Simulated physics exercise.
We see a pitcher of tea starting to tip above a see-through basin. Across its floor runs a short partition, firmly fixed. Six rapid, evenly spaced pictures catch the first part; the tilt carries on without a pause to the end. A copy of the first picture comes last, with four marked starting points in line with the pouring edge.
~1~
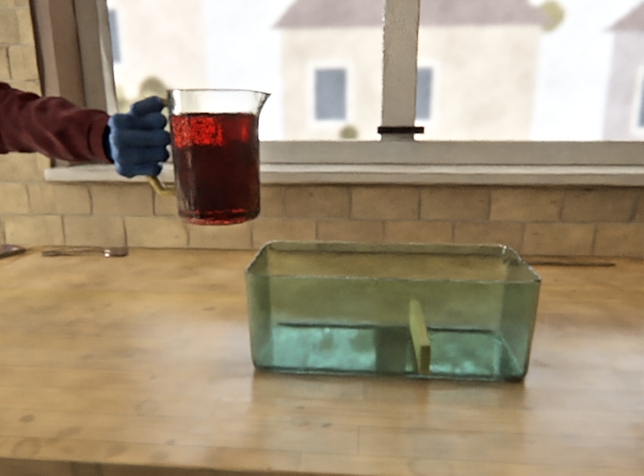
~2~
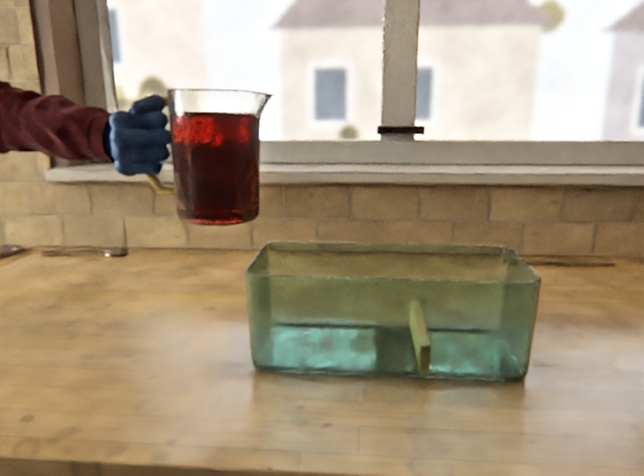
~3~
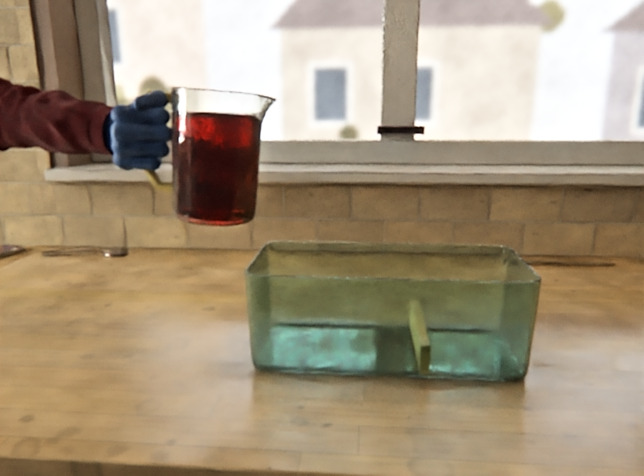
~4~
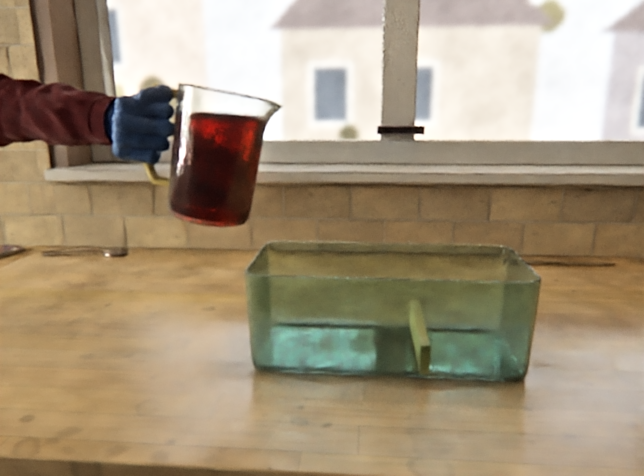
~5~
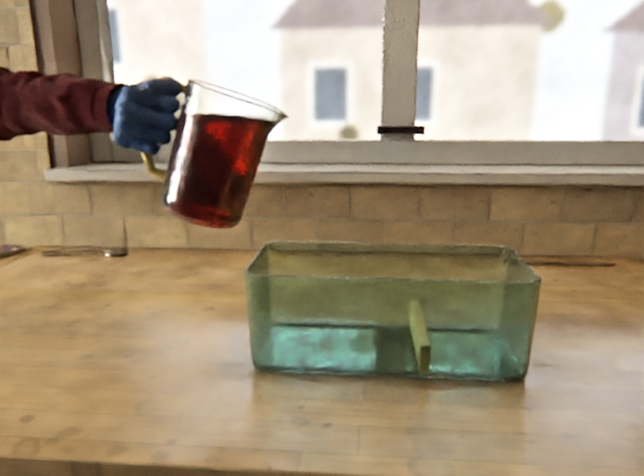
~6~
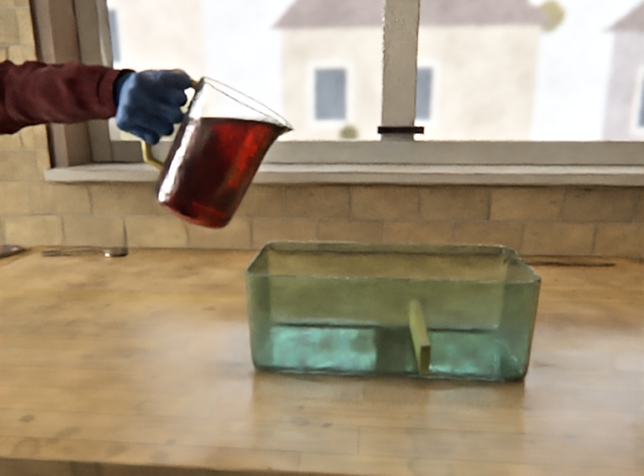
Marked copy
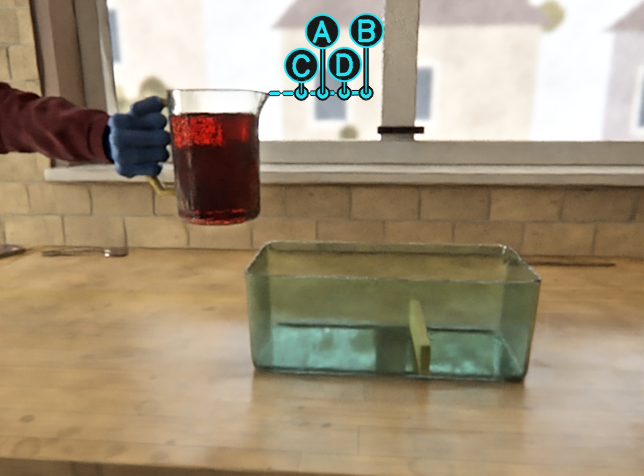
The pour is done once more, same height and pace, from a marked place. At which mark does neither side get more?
Choose D.
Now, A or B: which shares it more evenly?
Here it is place B.
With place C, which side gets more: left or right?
More ends on the left.
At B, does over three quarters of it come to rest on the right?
No.
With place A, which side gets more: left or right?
The left side.
In cyan, A at (322, 93); B at (366, 92); C at (301, 93); D at (344, 92).
If A is chosen, about 83 % ends left of the wall and 14 % right of it; 4 % is lost outside.
If B is chosen, about 30 % ends left of the wall and 68 % right of it.
If C is chosen, about 88 % ends left of the wall and 9 % right of it.
If D is chosen, about 52 % ends left of the wall and 47 % right of it.
